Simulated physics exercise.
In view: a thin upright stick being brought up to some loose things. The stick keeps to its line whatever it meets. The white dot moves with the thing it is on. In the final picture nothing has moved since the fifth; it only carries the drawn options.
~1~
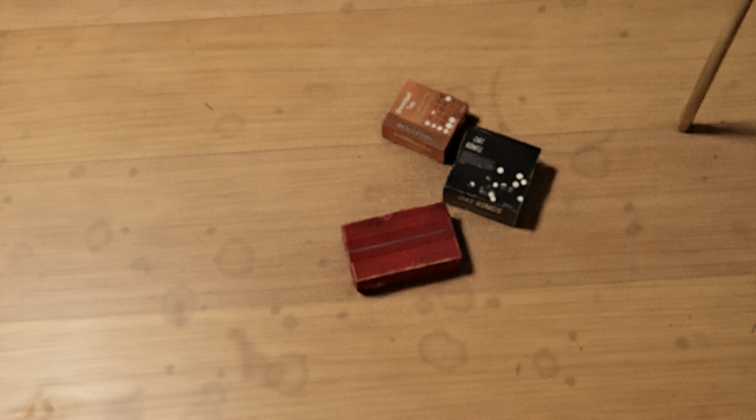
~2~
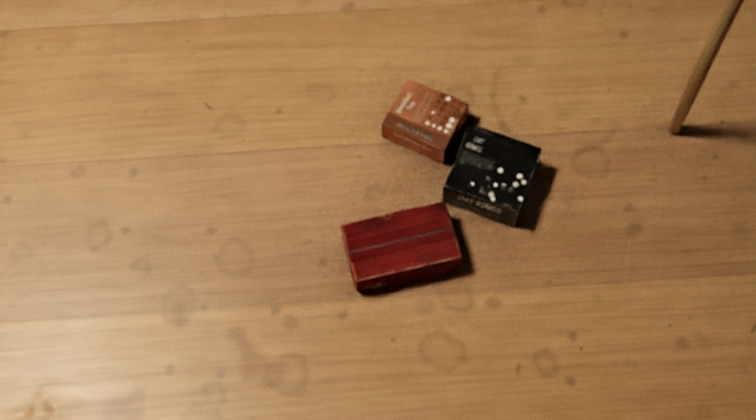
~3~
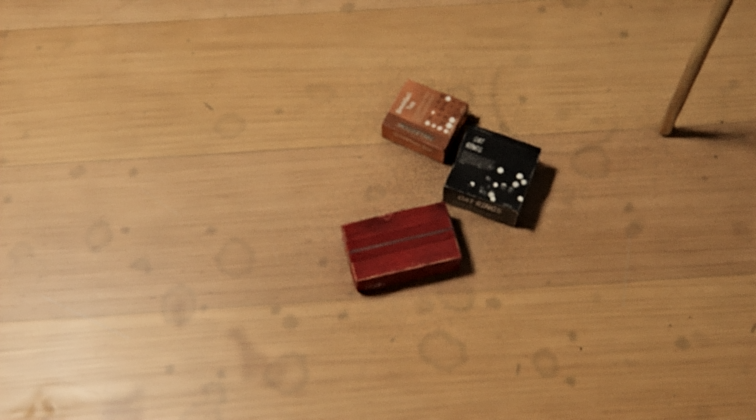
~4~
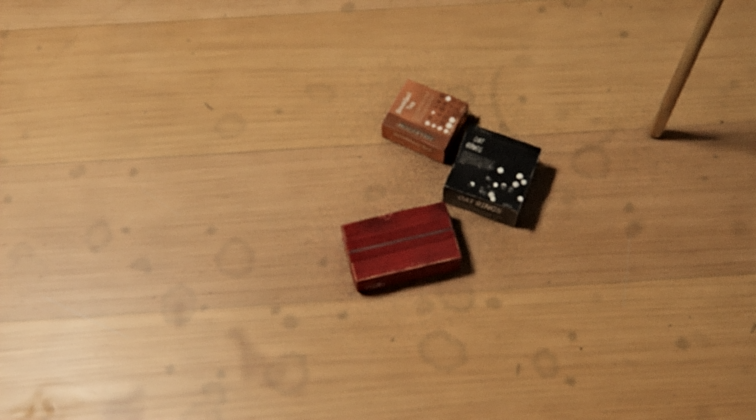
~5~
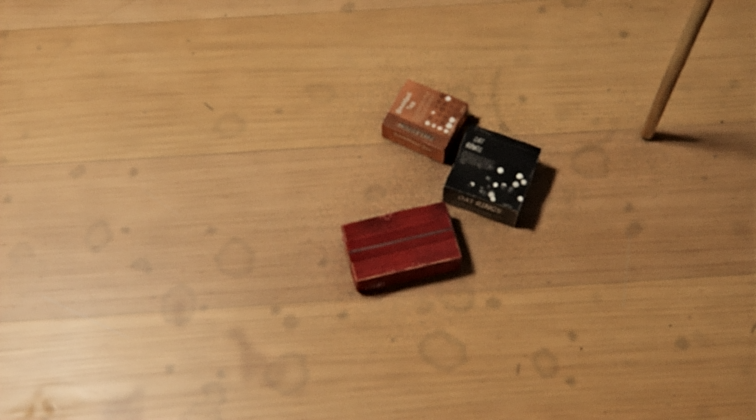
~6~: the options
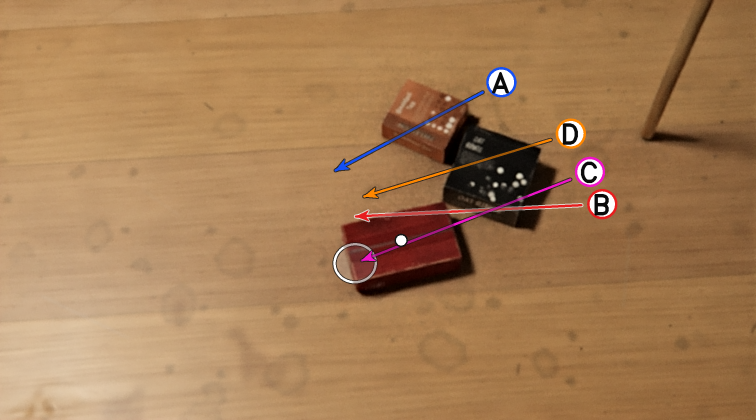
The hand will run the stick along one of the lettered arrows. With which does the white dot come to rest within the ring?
The dot ends in the ring with B.
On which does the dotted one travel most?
That is C.
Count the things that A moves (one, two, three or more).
It moves one.
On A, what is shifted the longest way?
The orange packet goes farthest.
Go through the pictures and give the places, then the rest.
Black packet (492, 175); red box (400, 247); orange packet (425, 120), in the first frame.
Orange packet (425, 120); black packet (492, 175), in the second frame.
Red box (400, 247); orange packet (425, 120), in the third frame.
Black packet (492, 175); red box (400, 247), in the fourth frame.
Orange packet (425, 120); black packet (492, 175); red box (400, 247), in the fifth frame.
On the copy, A from (483, 92) to (335, 171); B from (581, 205) to (356, 216); C from (570, 180) to (362, 261); D from (551, 140) to (364, 197); the ring at (355, 263); the white dot at (402, 240).
On B. First, foot of the stick (500, 210); red box (400, 247); black packet (471, 169); orange packet (421, 116).
Then, foot of the stick (418, 214); red box (382, 252); black packet (433, 155); orange packet (409, 95).
Finally, foot of the stick (356, 217); red box (355, 269); black packet (430, 155); the dot on the red box is in the ring.
By contrast, A leaves the dotted thing at (400, 247); C leaves the dotted thing at (313, 291); D leaves the dotted thing at (389, 271).
